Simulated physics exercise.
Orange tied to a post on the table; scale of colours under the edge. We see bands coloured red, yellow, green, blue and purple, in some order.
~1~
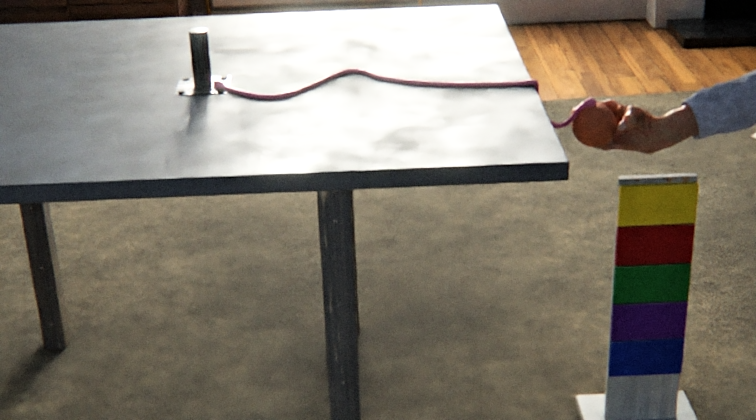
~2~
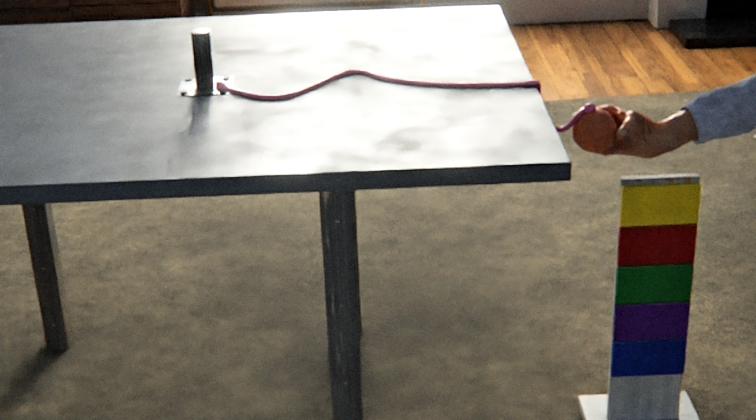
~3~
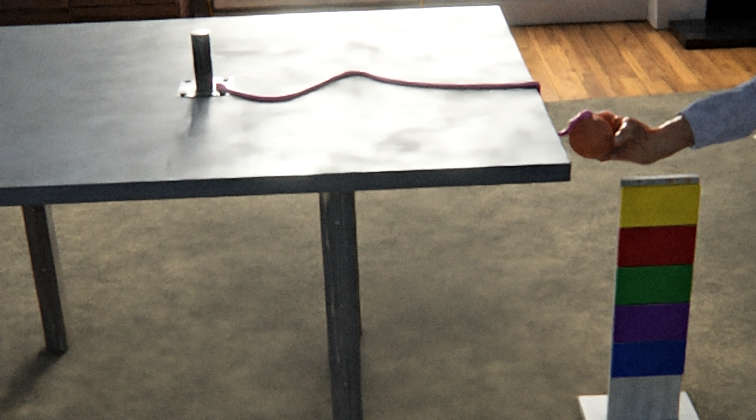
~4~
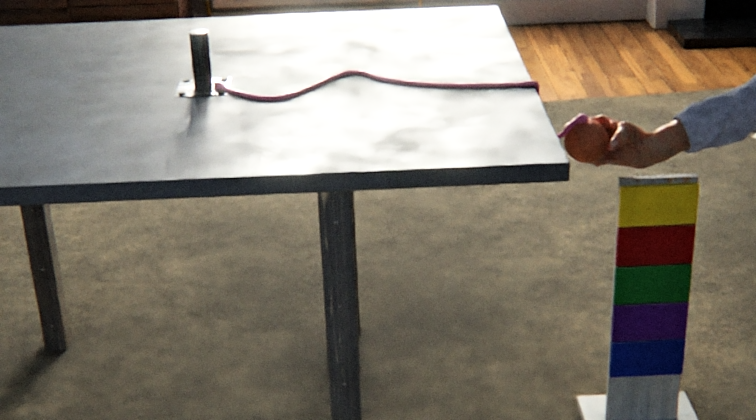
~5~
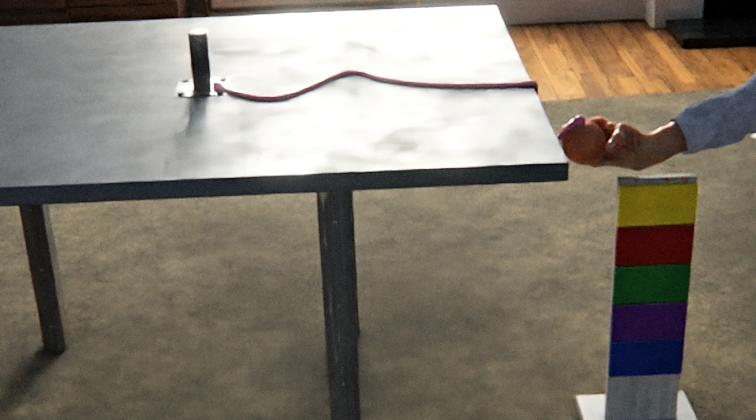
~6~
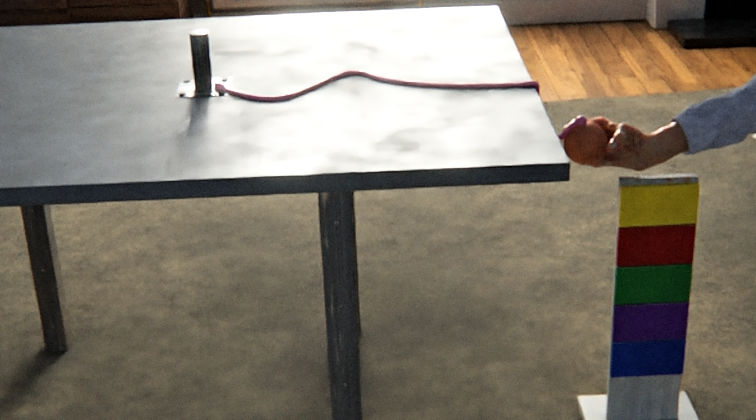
On a grey table, a dark red cord runs from a short post to the right edge, beside a stand with coloured bands below. A hand at the right holds an orange ball near the table's corner, shifts it slightly left and down, then keeps it nearly still while the cord on the tabletop barely moves.
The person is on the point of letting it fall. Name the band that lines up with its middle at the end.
It lines up with red.
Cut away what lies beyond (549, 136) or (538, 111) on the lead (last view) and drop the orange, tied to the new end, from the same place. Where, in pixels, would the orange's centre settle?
First (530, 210), then (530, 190).
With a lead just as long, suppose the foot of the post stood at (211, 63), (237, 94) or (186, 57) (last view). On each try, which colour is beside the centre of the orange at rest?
Red; green; yellow.
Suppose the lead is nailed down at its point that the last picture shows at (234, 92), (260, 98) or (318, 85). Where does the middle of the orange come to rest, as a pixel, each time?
Taking them in turn, I'd expect around (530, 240), (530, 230) and finally (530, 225).
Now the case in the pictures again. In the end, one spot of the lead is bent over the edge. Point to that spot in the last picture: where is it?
It's the point at about (475, 86).
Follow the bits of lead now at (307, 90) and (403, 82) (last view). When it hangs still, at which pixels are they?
They go to (332, 83) and to (462, 78).
Soon after, orange near (502, 243); level with red.
After that, orange near (549, 246); level with red.
In the end, orange near (533, 247); level with red. Its centre hangs level with the red band.
